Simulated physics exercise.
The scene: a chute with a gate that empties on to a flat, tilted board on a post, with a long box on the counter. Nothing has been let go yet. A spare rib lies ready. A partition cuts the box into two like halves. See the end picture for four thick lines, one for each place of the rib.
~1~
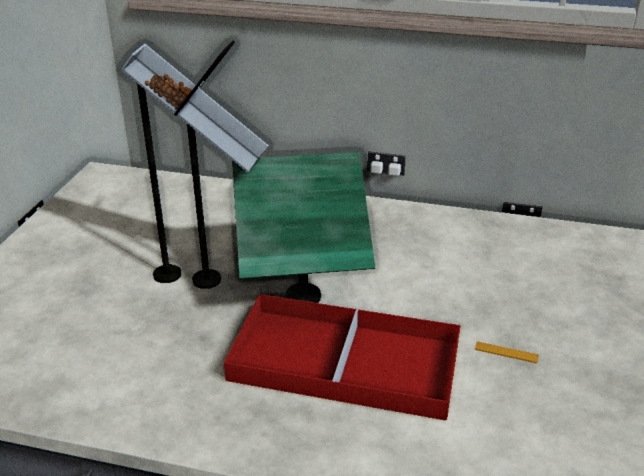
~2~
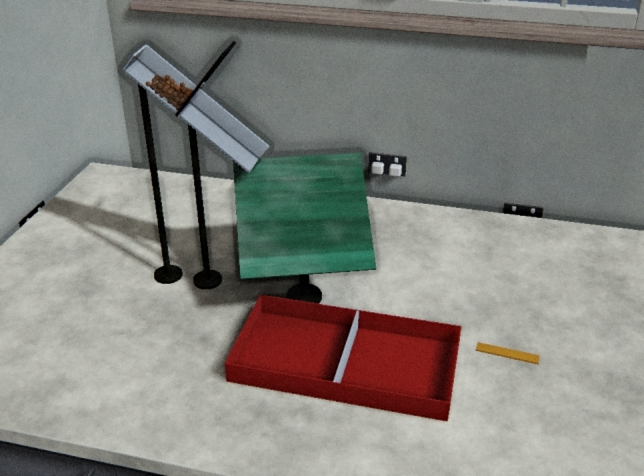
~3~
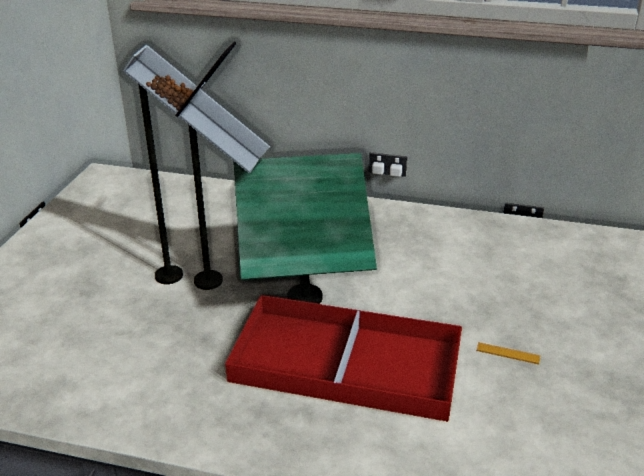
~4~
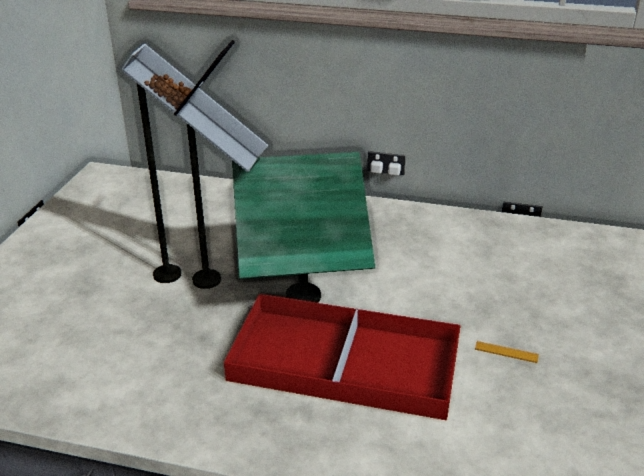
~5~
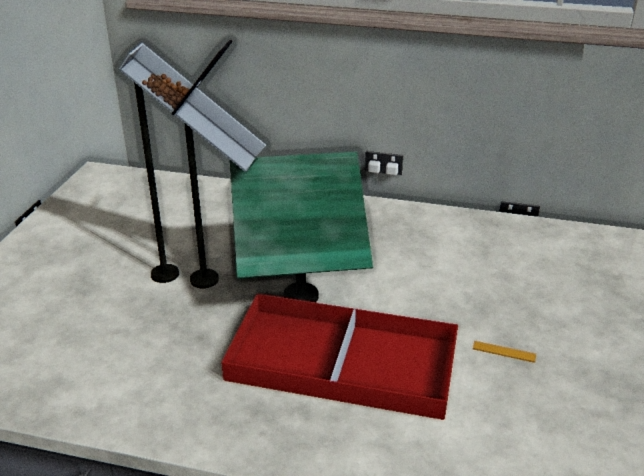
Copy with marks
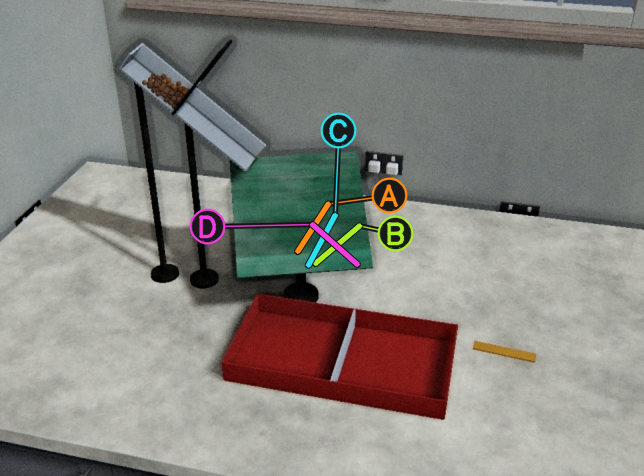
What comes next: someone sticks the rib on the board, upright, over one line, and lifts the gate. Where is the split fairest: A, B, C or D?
D.
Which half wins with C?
More lands on the left.
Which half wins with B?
More lands on the left.
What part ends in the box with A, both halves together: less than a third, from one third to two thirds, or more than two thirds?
More than two thirds.
On the marked copy, line A from (328, 203) to (297, 251); line B from (359, 225) to (315, 263); line C from (335, 215) to (308, 265); line D from (312, 224) to (357, 264).
With A, of what is caught, nearly all in the left half, a small part in the right.
With B, of what is caught, nearly all in the left half, a small part in the right.
With C, of what is caught, nearly all in the left half, a small part in the right.
With D, of what is caught, about half in the left half, about half in the right.
